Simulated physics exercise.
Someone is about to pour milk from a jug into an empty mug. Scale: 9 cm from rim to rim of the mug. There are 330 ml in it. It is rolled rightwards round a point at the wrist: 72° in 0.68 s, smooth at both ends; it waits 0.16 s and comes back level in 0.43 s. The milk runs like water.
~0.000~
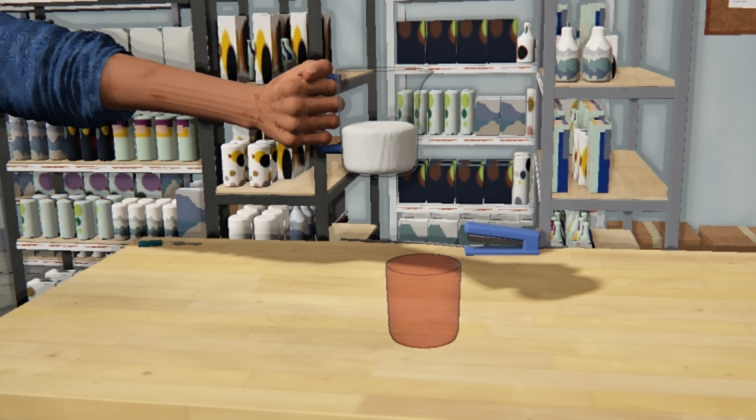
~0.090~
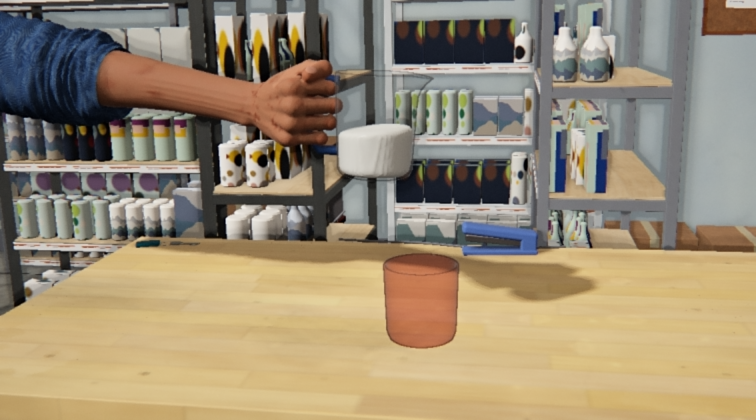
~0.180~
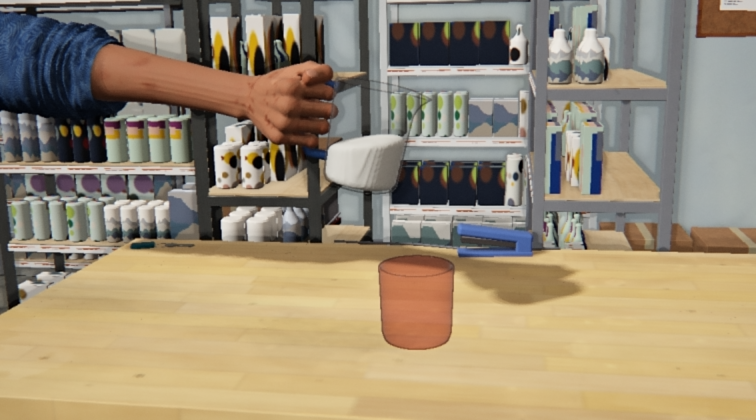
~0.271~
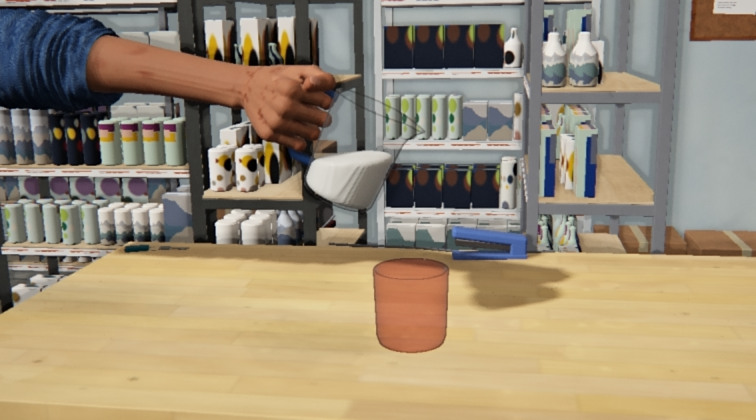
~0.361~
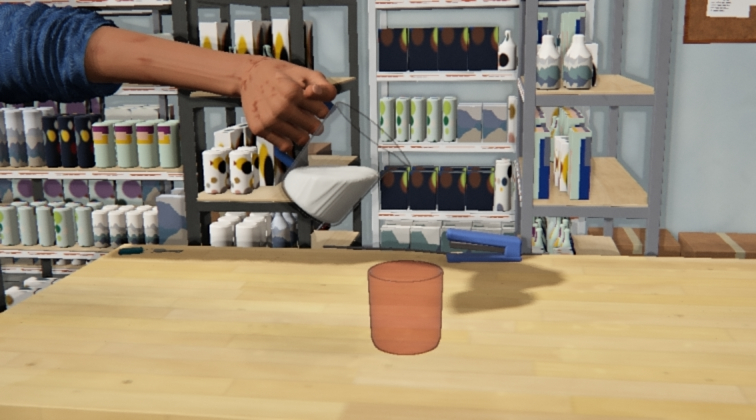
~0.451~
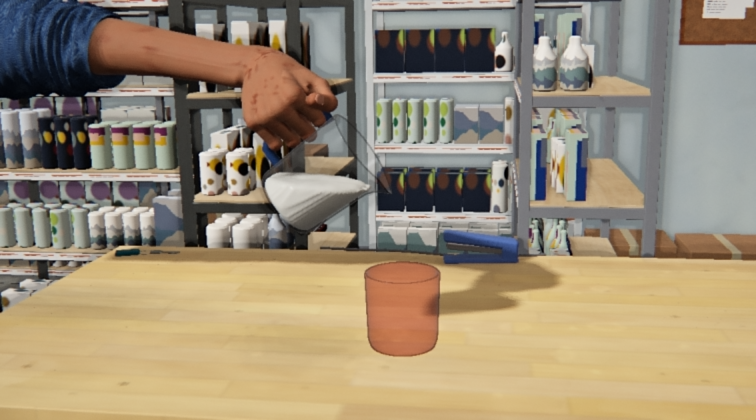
A hand tilts a pale jug steadily to the right above a reddish mug on a table.
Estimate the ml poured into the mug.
The mug gets roughly 90 ml.
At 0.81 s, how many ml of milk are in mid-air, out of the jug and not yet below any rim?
Close to 30 ml.
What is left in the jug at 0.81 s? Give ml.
About 280 ml.
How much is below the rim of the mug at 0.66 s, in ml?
Close to 0 ml.
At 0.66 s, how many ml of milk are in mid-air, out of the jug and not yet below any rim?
About 15 ml.
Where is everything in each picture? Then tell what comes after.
The first frame shows tilt 0°; pouring edge (434, 70); surface from (355, 126) to (407, 126); the mug's rim runs from (387, 265) to (460, 267).
The second frame shows tilt 3°; pouring edge (434, 77); surface from (352, 131) to (405, 128).
The third frame shows tilt 12°; pouring edge (432, 99); surface from (339, 145) to (397, 138).
The fourth frame shows tilt 25°; pouring edge (426, 131); surface from (322, 160) to (386, 156).
The fifth frame shows tilt 40°; pouring edge (411, 165); surface from (296, 170) to (372, 172).
The sixth frame shows tilt 54°; pouring edge (393, 193); surface from (277, 177) to (361, 184).
Then, 0.66 s in, the tilt is 72° and the mug has 0 ml, the jug 320 ml, and 0 ml is on the work surface.
Then, 0.81 s in, the tilt is 72° and the mug has 25 ml, the jug 275 ml, and 0 ml is on the work surface.
Then, 0.97 s in, the tilt is 57° and the mug has 75 ml, the jug 240 ml, and 0 ml is on the work surface.
Then, 1.14 s in, the tilt is 15° and the mug has 85 ml, the jug 235 ml, and 5 ml is on the work surface.
Finally, the mug has 85 ml, the jug 235 ml, and 10 ml is on the work surface.
